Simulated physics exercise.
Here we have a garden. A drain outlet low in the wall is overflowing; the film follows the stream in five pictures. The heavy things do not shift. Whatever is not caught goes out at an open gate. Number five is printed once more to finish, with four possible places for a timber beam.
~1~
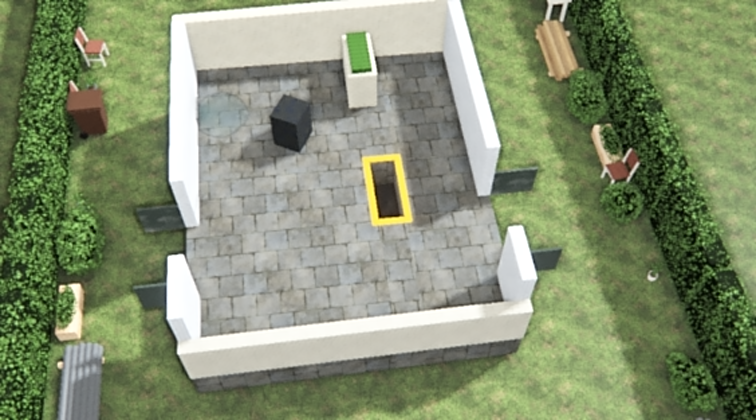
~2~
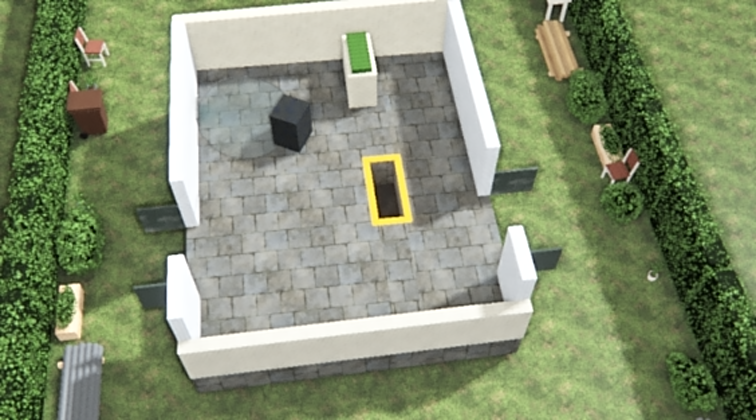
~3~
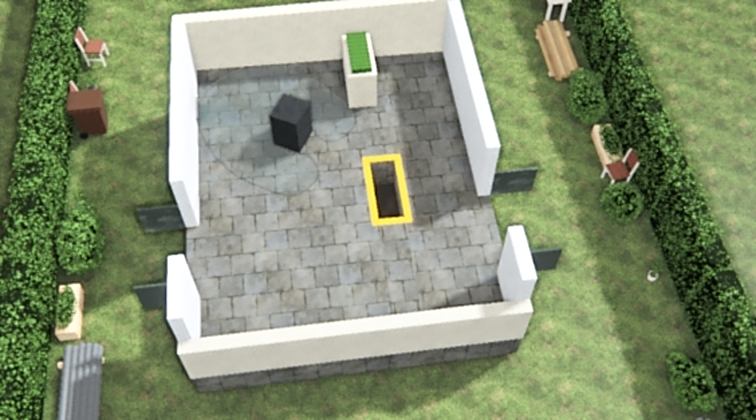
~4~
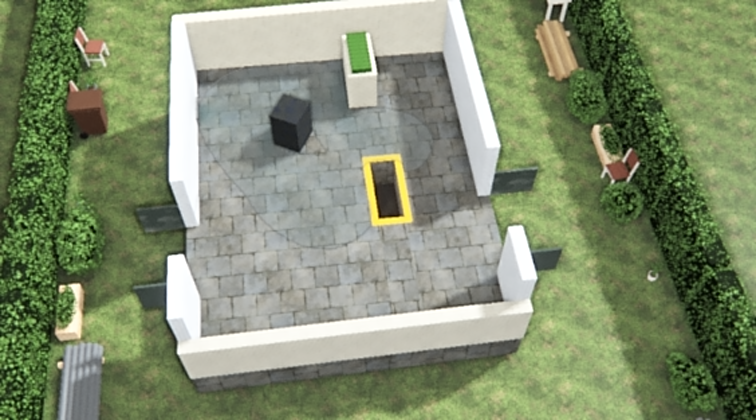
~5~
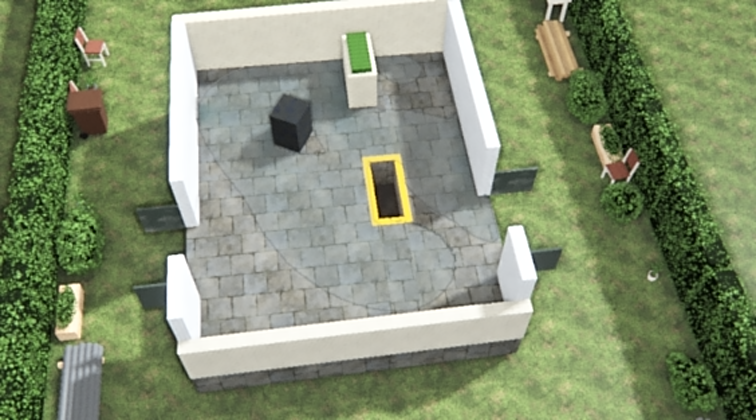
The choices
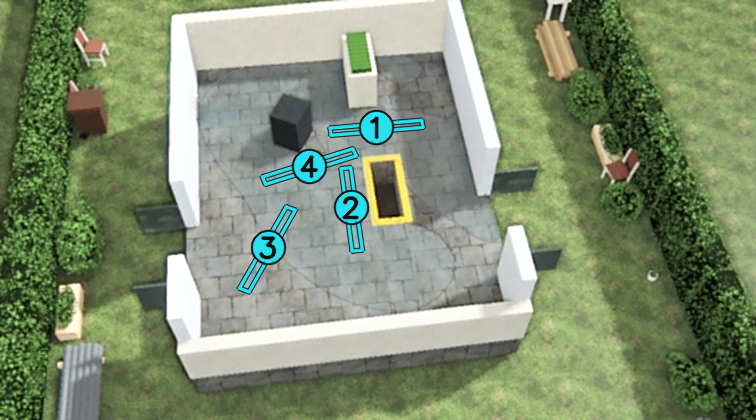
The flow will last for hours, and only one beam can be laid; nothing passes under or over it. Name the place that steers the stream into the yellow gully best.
3 works best here.
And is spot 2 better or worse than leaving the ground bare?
Worse.
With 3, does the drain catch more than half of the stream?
No.
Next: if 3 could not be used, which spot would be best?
That is spot 2.
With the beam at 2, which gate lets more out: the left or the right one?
More leaves on the right.
On the marked copy, 1 from (330, 131) to (422, 123); 2 from (357, 250) to (345, 168); 3 from (244, 290) to (290, 208); 4 from (263, 180) to (354, 152).
With 1, about 21 % of the stream runs into the yellow gully, about 78 % out by the gates.
With 2, about 28 % of the stream runs into the yellow gully, about 71 % out by the gates.
With 3, about 41 % of the stream runs into the yellow gully, about 59 % out by the gates.
With 4, about 17 % of the stream runs into the yellow gully, about 82 % out by the gates.
